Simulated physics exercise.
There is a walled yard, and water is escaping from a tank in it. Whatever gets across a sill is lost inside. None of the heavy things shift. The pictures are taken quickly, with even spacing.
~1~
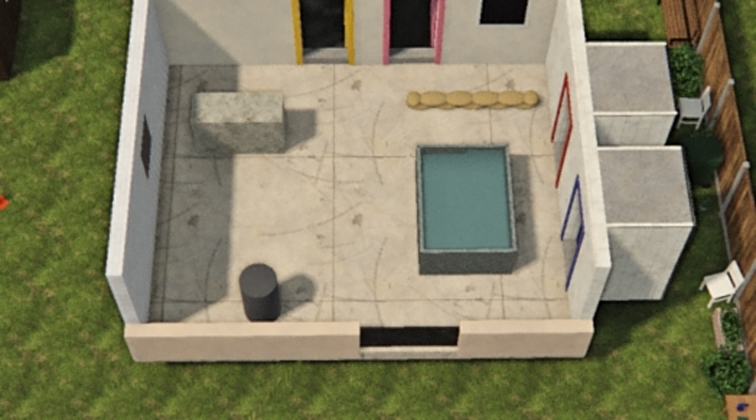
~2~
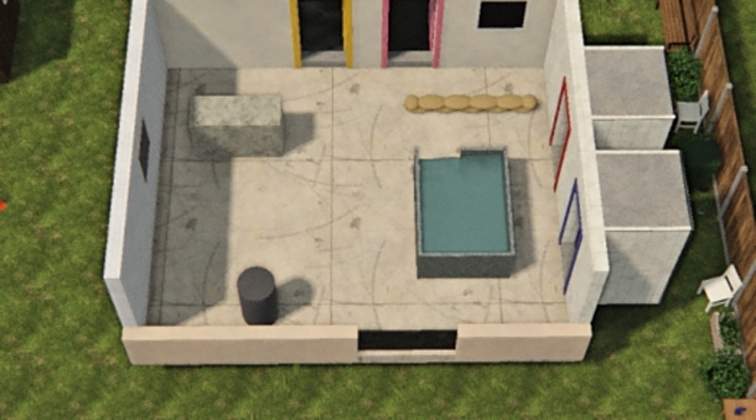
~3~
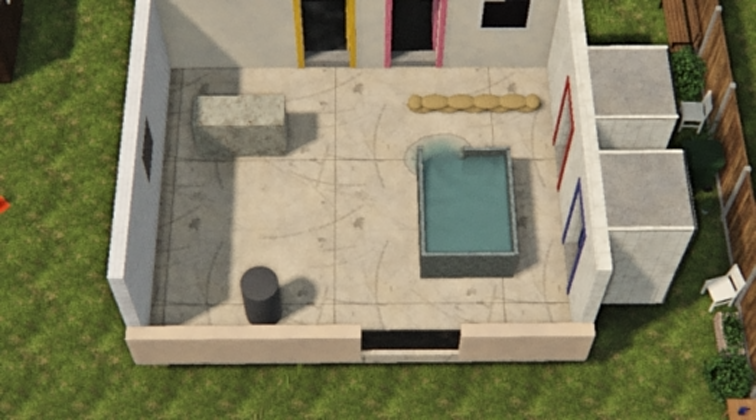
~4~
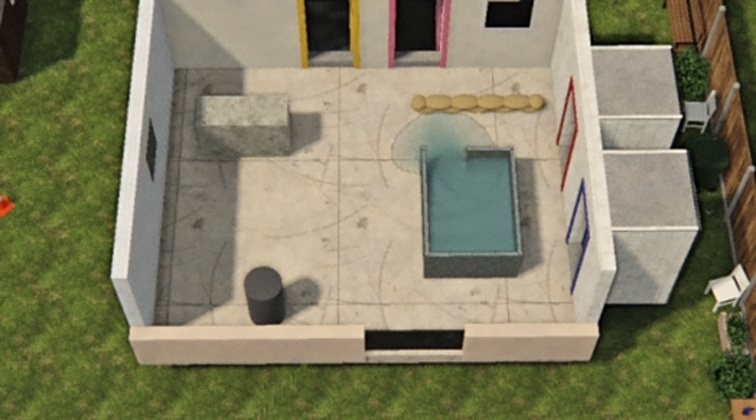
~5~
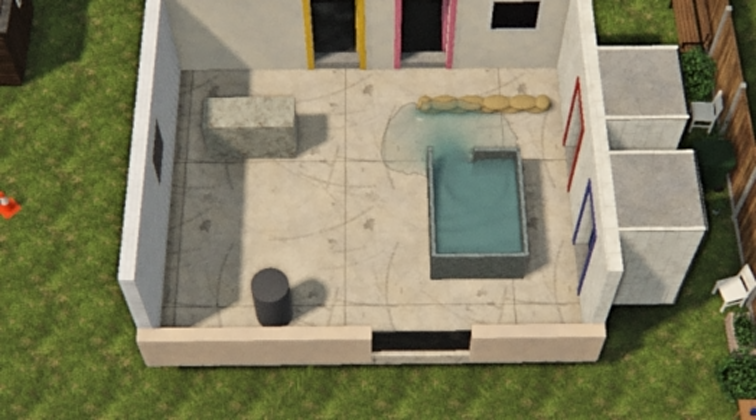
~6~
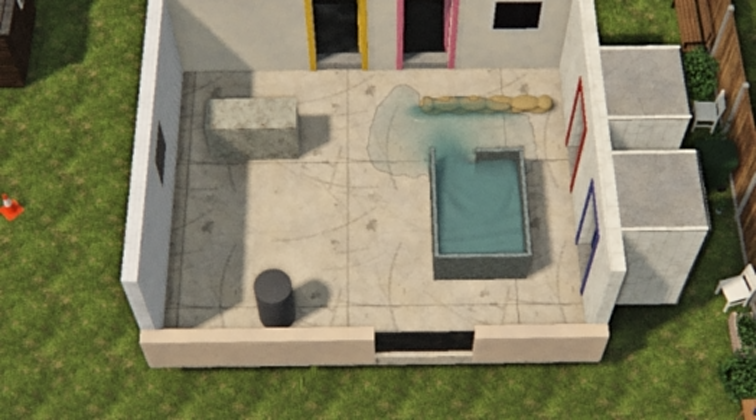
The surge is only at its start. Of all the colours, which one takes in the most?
The red one.
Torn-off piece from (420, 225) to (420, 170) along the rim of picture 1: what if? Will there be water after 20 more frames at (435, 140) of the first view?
It is left dry at that point.
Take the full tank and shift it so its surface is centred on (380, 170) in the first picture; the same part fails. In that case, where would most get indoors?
I'd say the one in yellow.
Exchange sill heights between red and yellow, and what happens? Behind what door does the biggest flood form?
Answer: The one in yellow.
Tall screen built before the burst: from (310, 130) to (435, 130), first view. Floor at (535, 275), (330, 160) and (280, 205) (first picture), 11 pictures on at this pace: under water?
One by one: Unwetted, submerged, submerged.
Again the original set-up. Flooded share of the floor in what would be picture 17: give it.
Roughly 30 %.
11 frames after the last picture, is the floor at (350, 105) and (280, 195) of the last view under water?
Well, the first spot ends up submerged, and the second not wet.
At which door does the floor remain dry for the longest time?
Answer: The one in blue.
A moment on, water covers 20 % of the floor; blue door not reached, pink door wet at the sill, nothing in, red door not reached, yellow door wet at the sill, nothing in.
Next, water covers 30 % of the floor; blue door not reached, pink door wet at the sill, nothing in, red door a trickle in, yellow door wet at the sill, nothing in.
Then, water covers 45 % of the floor; blue door wet at the sill, nothing in, pink door wet at the sill, nothing in, red door some in, yellow door wet at the sill, nothing in.
Later, water covers 70 % of the floor; blue door wet at the sill, nothing in, pink door wet at the sill, nothing in, red door a lot in, yellow door wet at the sill, nothing in.
In the end, water covers 90 % of the floor; blue door wet at the sill, nothing in, pink door wet at the sill, nothing in, red door a lot in, yellow door wet at the sill, nothing in; the red door has let in the most.
